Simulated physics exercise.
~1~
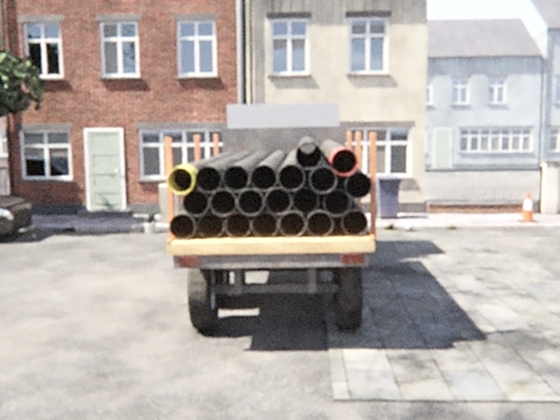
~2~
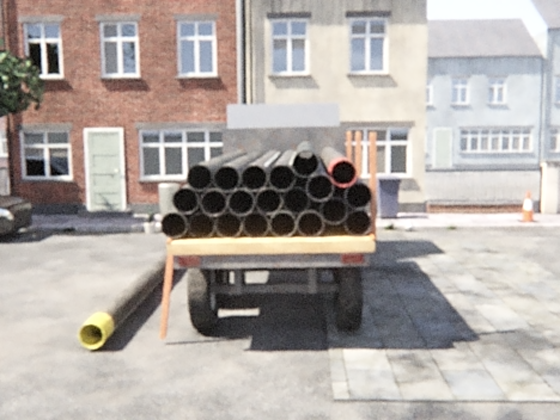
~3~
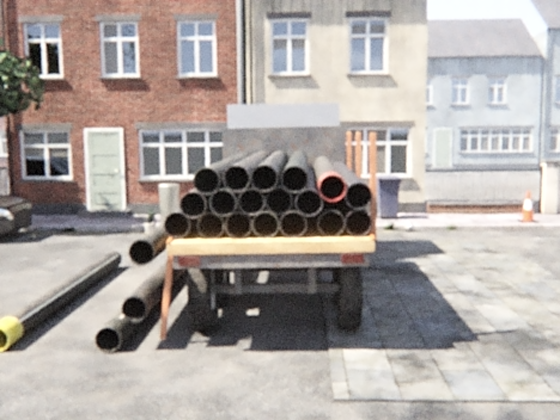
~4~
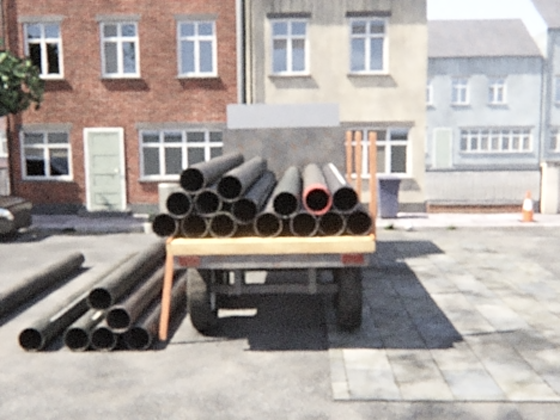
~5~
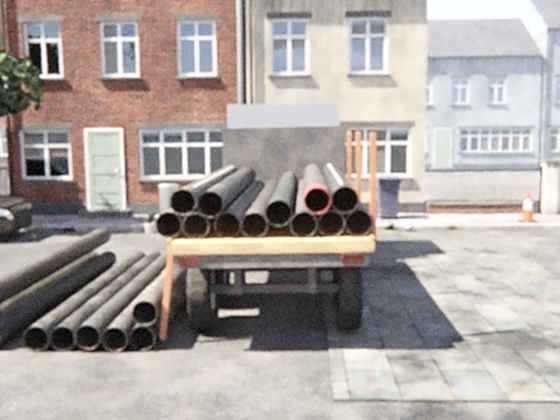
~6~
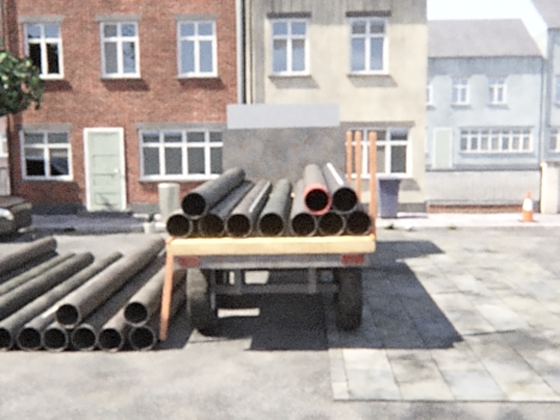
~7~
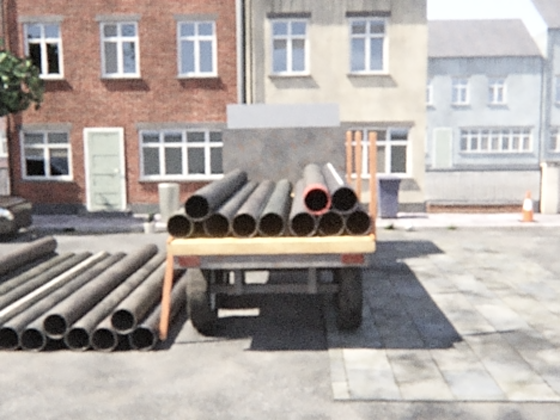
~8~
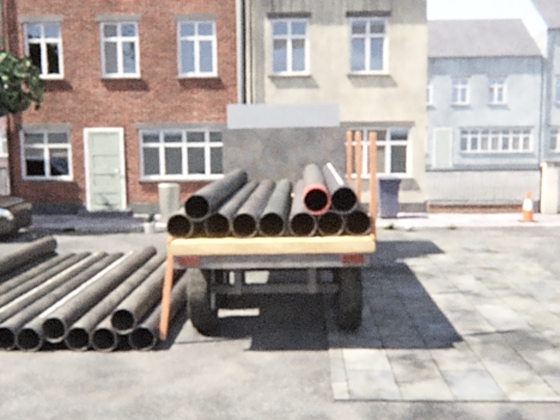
In the video, black pipes stacked on a parked flatbed truck spill over its left side after the left posts drop, the yellow-rimmed one first. Many settle on the ground in a spread-out pile, while the red-rimmed pipe shifts left and down but stays aboard, resting on others.
